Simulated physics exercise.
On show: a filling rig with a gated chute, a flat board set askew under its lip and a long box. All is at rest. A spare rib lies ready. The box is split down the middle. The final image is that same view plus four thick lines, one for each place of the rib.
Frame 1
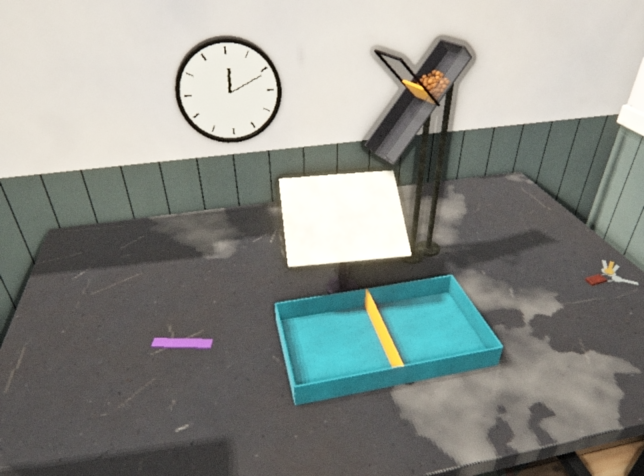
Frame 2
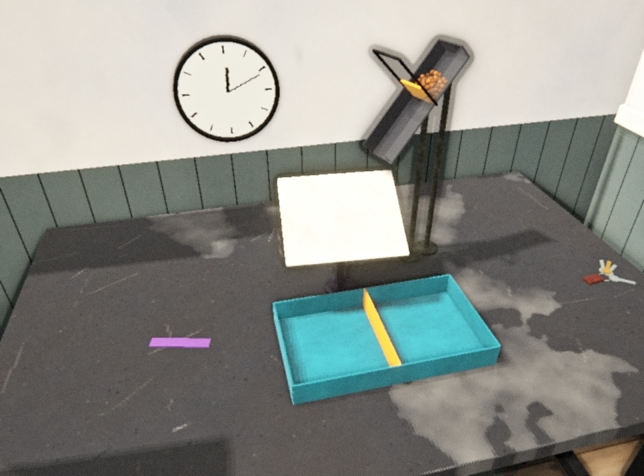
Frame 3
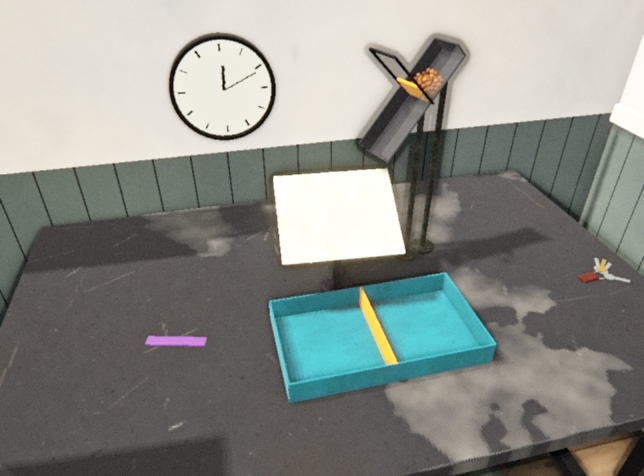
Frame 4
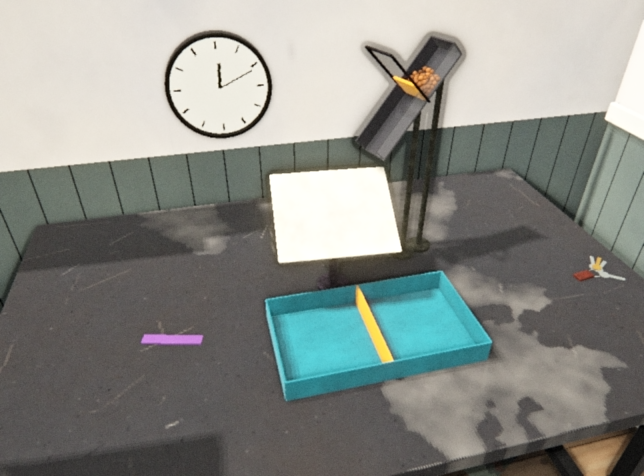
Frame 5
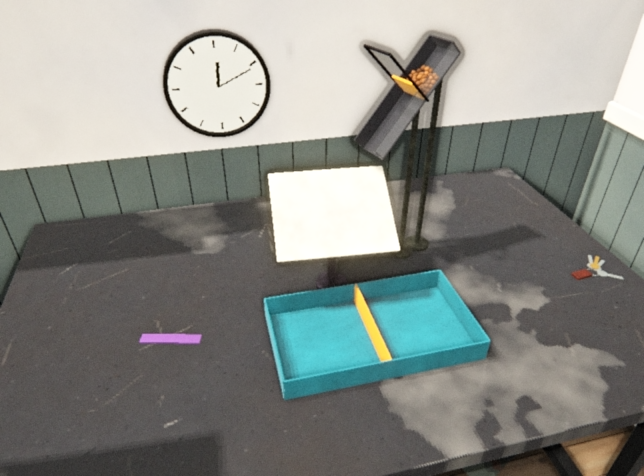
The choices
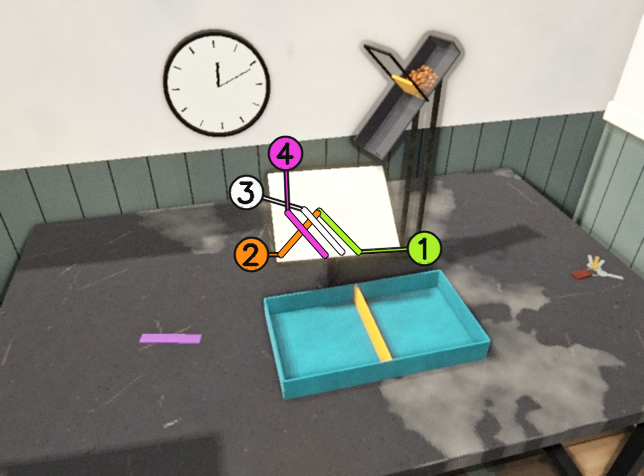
Camera drifting slightly over a still dark tabletop with a teal divided box, tilted white board, raised gated chute and wall clock.
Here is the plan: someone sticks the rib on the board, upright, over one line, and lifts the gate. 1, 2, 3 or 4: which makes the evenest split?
It is 3.
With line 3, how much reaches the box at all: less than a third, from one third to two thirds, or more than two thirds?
It is more than two thirds.
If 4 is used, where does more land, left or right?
Left.
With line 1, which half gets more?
Right.
On the marked copy, line 1 from (319, 211) to (358, 252); line 2 from (317, 213) to (280, 254); line 3 from (304, 209) to (341, 252); line 4 from (287, 212) to (325, 255).
For line 1, of what is caught, about a tenth in the left half, the larger part in the right.
For line 2, of what is caught, almost all in the left half, about a tenth in the right.
For line 3, of what is caught, roughly half in the left half, roughly half in the right.
For line 4, of what is caught, almost all in the left half, about a tenth in the right.
